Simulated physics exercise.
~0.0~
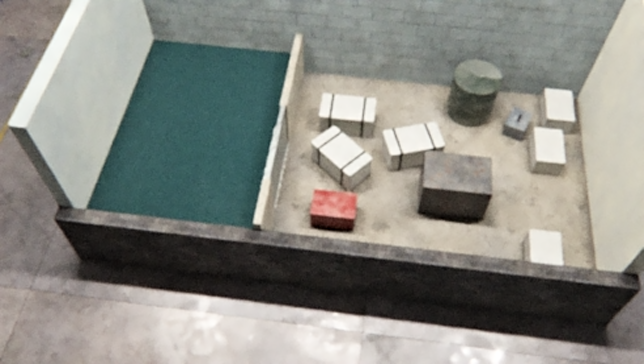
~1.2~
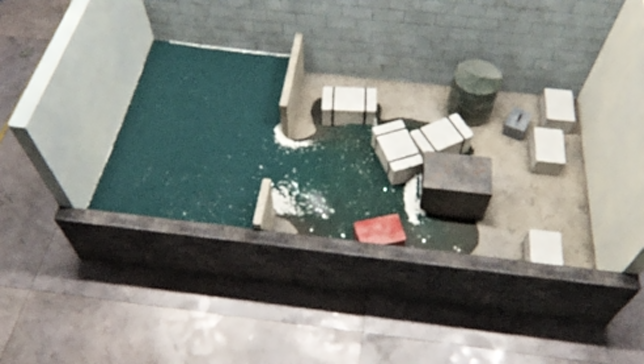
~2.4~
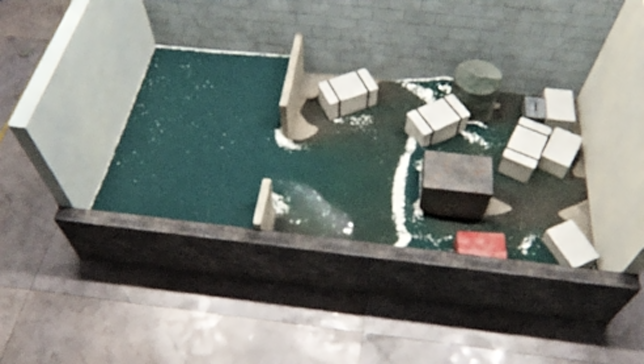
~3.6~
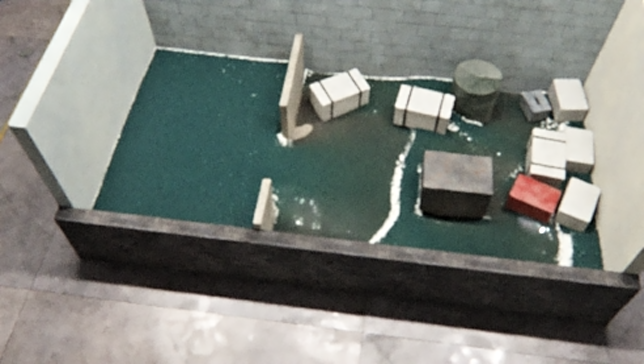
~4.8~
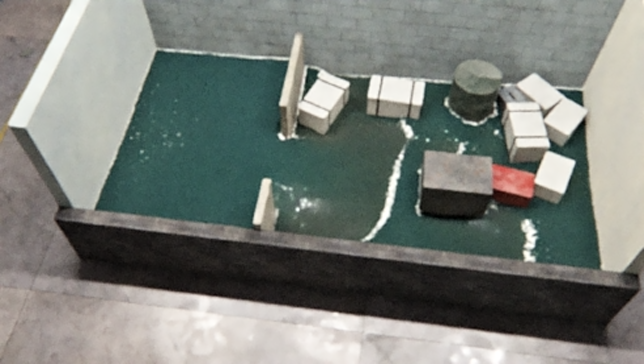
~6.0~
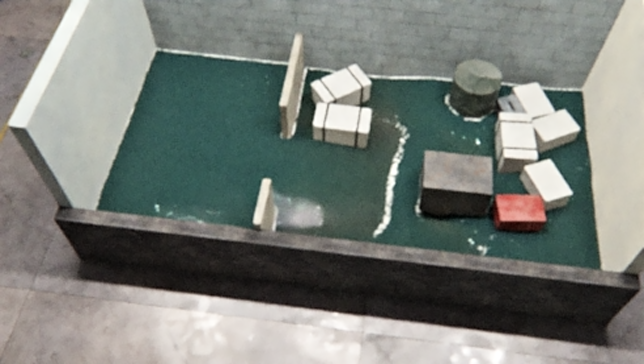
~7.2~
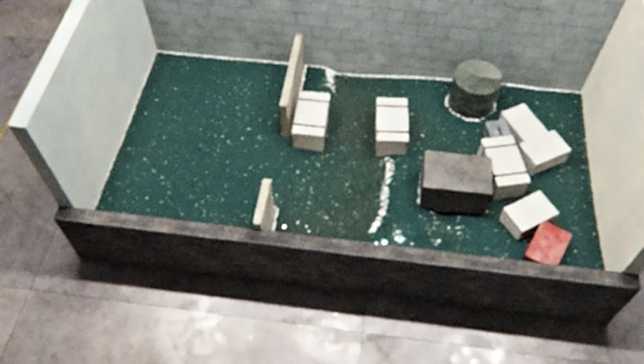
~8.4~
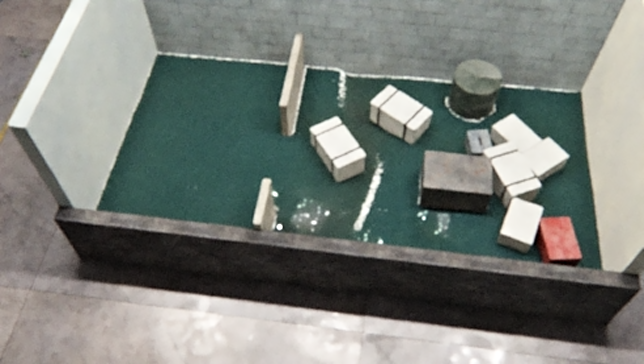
To begin with, dark green water fills the left room, while white boxes, a red crate, a dark block and a drum stand on the dry floor to the right. The middle of the dividing wall opens and water surges through, shoving the red crate and several boxes rightward. Foam streaks past the dark block as the flood spreads to the far wall, where boxes bunch up. The red crate drifts back beside the block, while two strapped boxes float left toward the opening. Finally, the crate floats near the front right corner, and those two strapped boxes sit apart from the right-hand cluster.
